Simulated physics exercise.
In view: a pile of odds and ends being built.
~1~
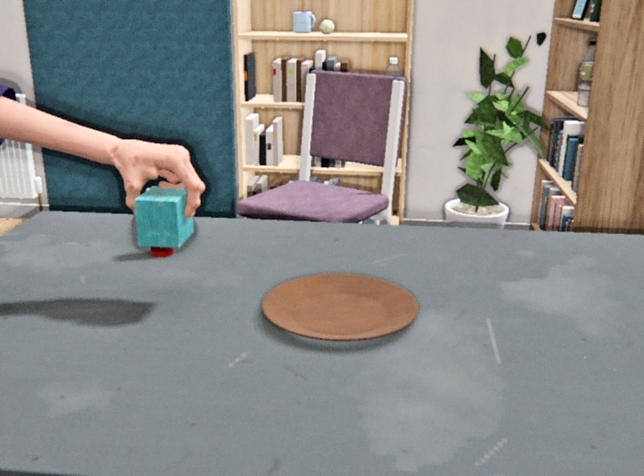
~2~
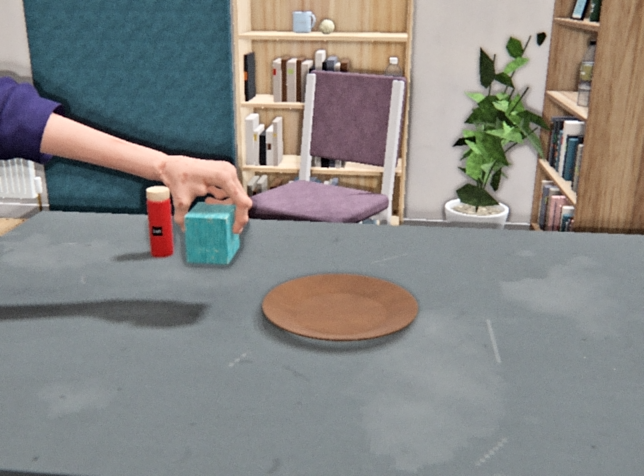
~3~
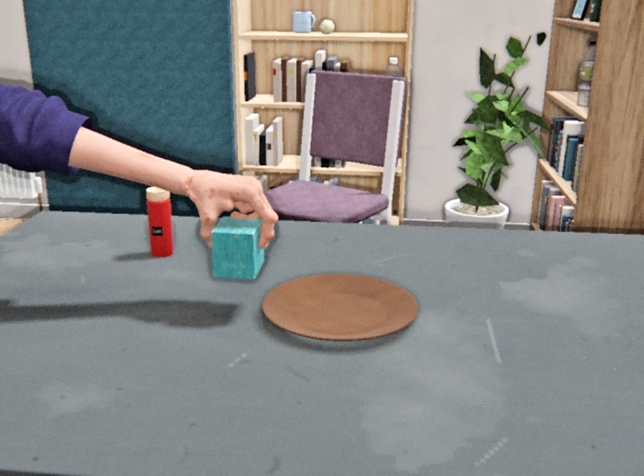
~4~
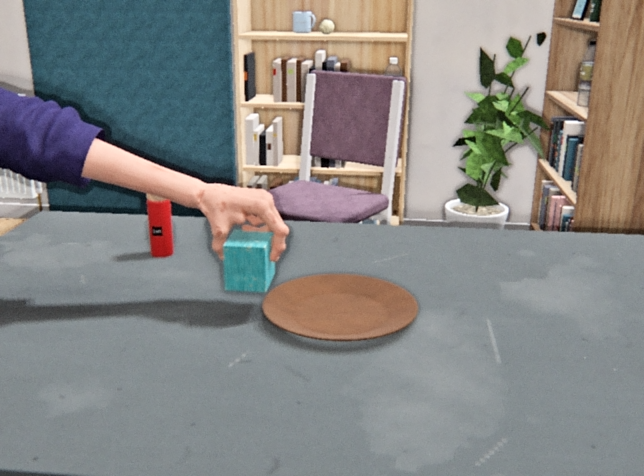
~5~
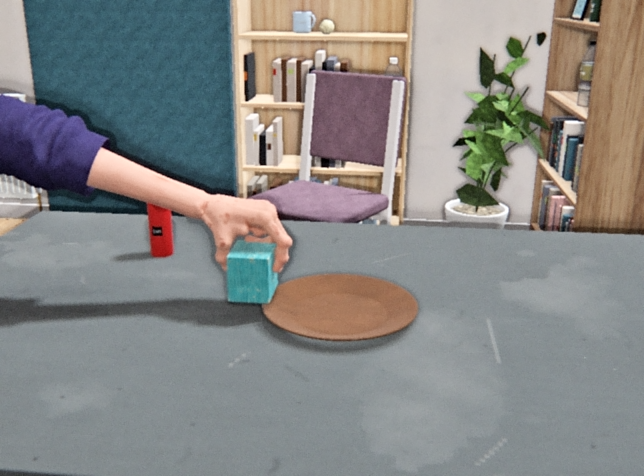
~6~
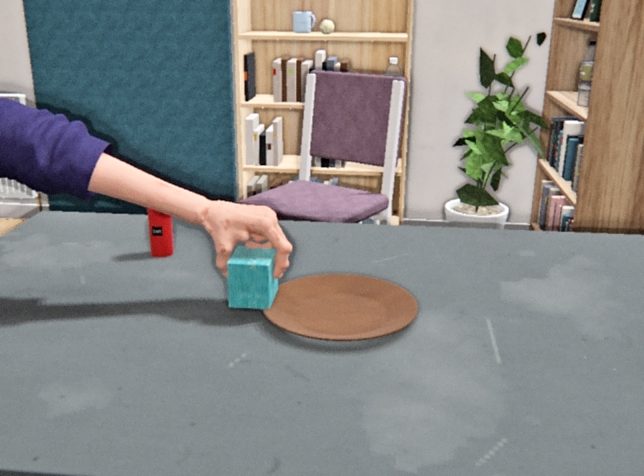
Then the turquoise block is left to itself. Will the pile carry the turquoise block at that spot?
Here the pile loses its balance.
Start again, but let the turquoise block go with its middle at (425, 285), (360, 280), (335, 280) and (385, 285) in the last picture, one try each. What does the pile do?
First, it comes apart; second, it keeps its balance; third, it keeps its balance; fourth, it stays up.
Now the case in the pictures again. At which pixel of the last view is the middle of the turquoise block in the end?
Around (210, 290).
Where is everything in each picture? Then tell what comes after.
The first picture shows coming down; turquoise block (165, 216); brown plate (340, 309).
The second picture shows coming down; turquoise block (213, 232); brown plate (340, 309).
The third picture shows coming down; turquoise block (239, 247); brown plate (340, 309).
The fourth picture shows coming down; turquoise block (250, 260); brown plate (340, 309).
The fifth picture shows coming down; turquoise block (253, 271); brown plate (340, 309).
The sixth picture shows in place under the hand; turquoise block (253, 277); brown plate (340, 309).
Then, 0.40 s past the last view, turquoise block on its side near (219, 286).
Then, 1.30 s past the last view, turquoise block on its side near (209, 290).
Finally, down or leaning hard in the pile, turquoise block; the other 2 still in place. Final places as the last picture's camera would see them, turquoise block near (209, 290). The pile comes apart.
